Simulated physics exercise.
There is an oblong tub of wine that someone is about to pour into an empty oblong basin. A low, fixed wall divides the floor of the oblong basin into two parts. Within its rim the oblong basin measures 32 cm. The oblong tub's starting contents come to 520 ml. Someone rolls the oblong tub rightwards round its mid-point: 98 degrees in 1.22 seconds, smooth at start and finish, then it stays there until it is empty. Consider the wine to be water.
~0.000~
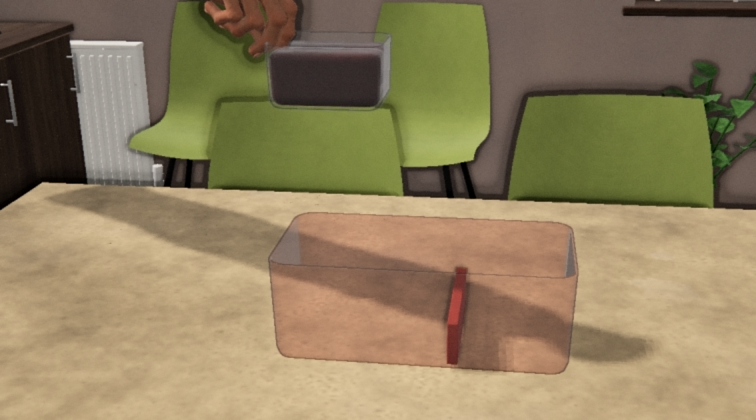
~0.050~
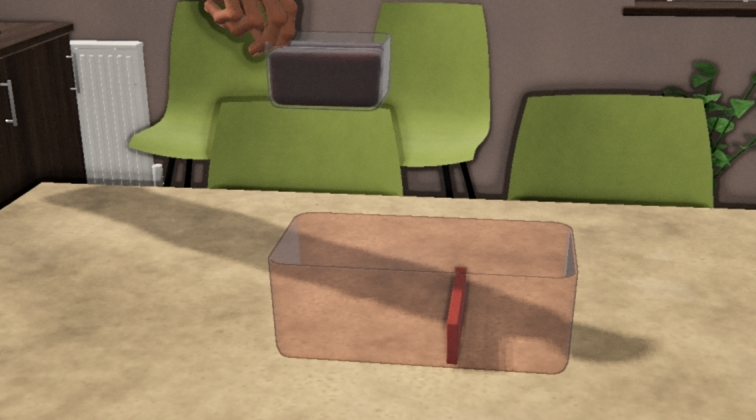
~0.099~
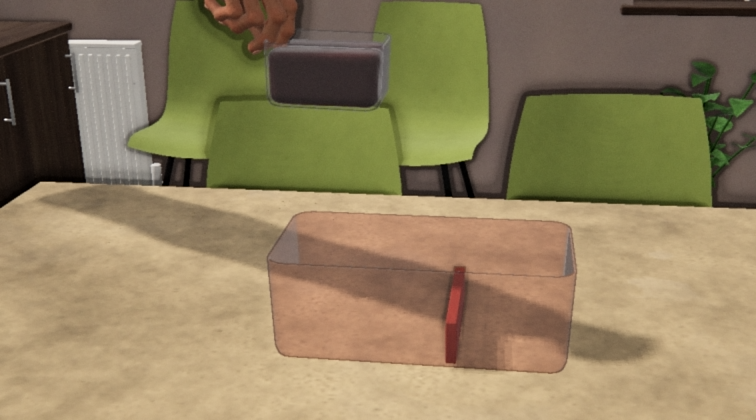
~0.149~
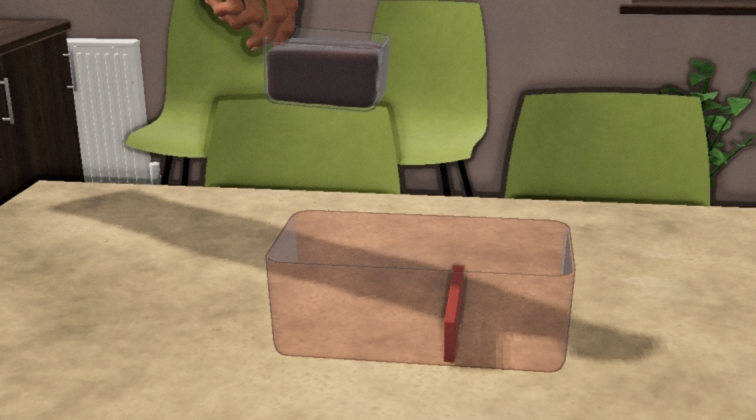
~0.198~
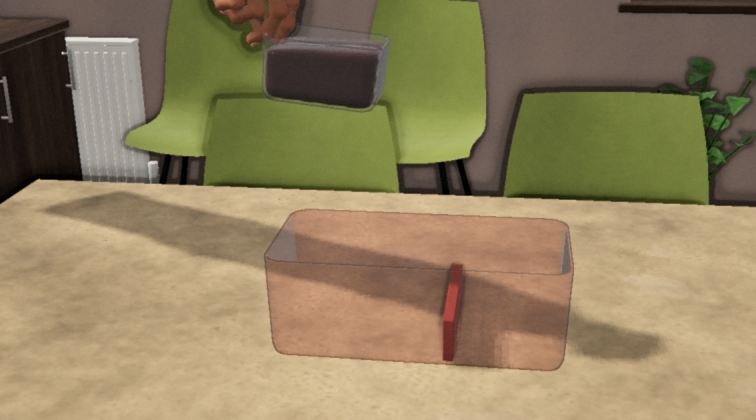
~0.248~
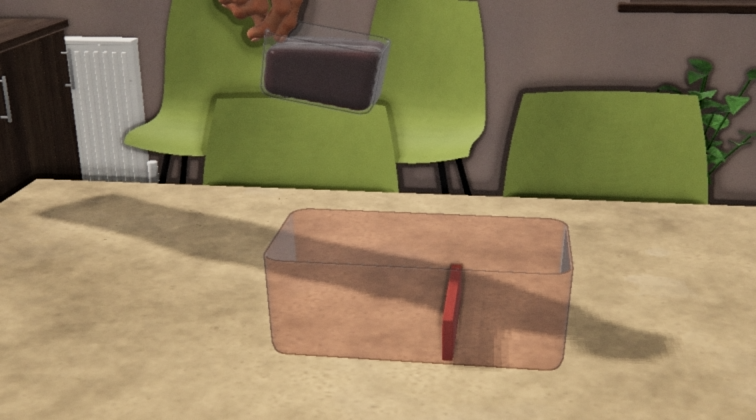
At a dining table with green chairs behind it, a hand hovered beside a small clear tub of dark liquid that slowly tilted slightly to the right above a larger see-through basin with a red divider.
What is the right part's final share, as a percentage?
About 61 per cent.
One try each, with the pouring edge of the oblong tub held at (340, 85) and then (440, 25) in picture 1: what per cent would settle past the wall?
The first try gives around 0 percent, the second around 85 percent.
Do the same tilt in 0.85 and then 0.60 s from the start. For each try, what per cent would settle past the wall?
60 per cent first, 50 per cent second.
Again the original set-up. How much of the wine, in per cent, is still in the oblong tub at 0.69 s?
About 56 per cent.
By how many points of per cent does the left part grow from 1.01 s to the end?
It comes to near 22 per cent.
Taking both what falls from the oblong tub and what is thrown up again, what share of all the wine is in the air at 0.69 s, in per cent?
Roughly 34 %.
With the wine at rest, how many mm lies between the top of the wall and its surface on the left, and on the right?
Measured: Left around 44 mm, right around 32 mm.
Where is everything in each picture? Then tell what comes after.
In the first picture, it leans 0°; its right rim is at (386, 42); the wine meets the walls at (277, 48) and (386, 49); the oblong basin's rim runs from (283, 238) to (574, 251); the wall's top is at (457, 296).
In the second picture, it leans 0°; its right rim is at (386, 42); the wine meets the walls at (277, 48) and (385, 49).
In the third picture, it leans 2°; its right rim is at (386, 43); the wine meets the walls at (276, 46) and (385, 49).
In the fourth picture, it leans 4°; its right rim is at (385, 44); the wine meets the walls at (275, 45) and (384, 48).
In the fifth picture, it leans 6°; its right rim is at (385, 45); the wine meets the walls at (275, 44) and (383, 48).
In the sixth picture, it leans 10°; its right rim is at (386, 48); the wine meets the walls at (275, 43) and (384, 47).
After 0.69 s the tilt is 59° and 56 per cent is still to pour, 5 is left of the wall and 5 right of it.
After 1.01 s the tilt is 91° and 13 per cent is still to pour, 14 is left of the wall and 61 right of it.
After 1.35 s the tilt is 98° and 2 per cent is still to pour, 33 is left of the wall and 61 right of it.
After 1.72 s the tilt is 98° and 0 per cent is still to pour, 36 is left of the wall and 61 right of it.
In the end 36 per cent lies left of the wall, 61 right of it and 2 outside.
